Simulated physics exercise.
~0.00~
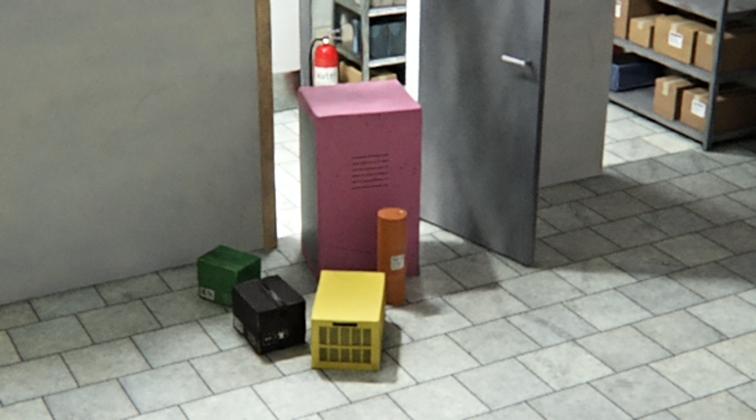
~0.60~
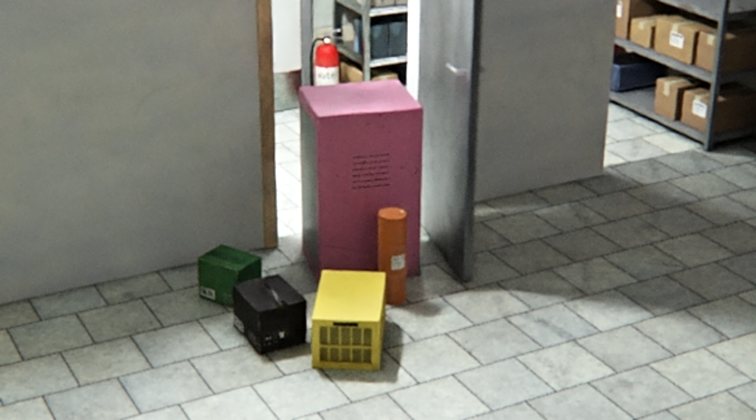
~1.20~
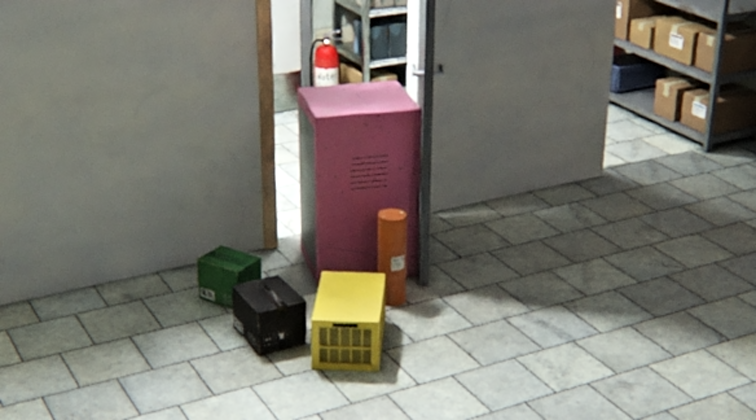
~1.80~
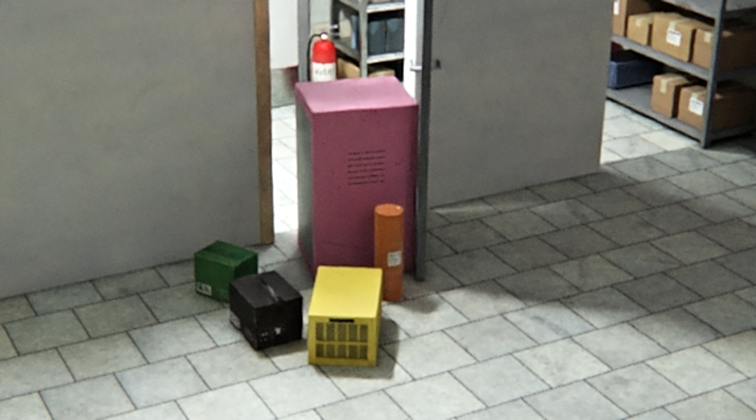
The grey door swung partway toward the tall pink cabinet in the doorway and came to rest beside it, still open, while the cabinet, orange canister, yellow crate, and green and black boxes all stayed where they were.
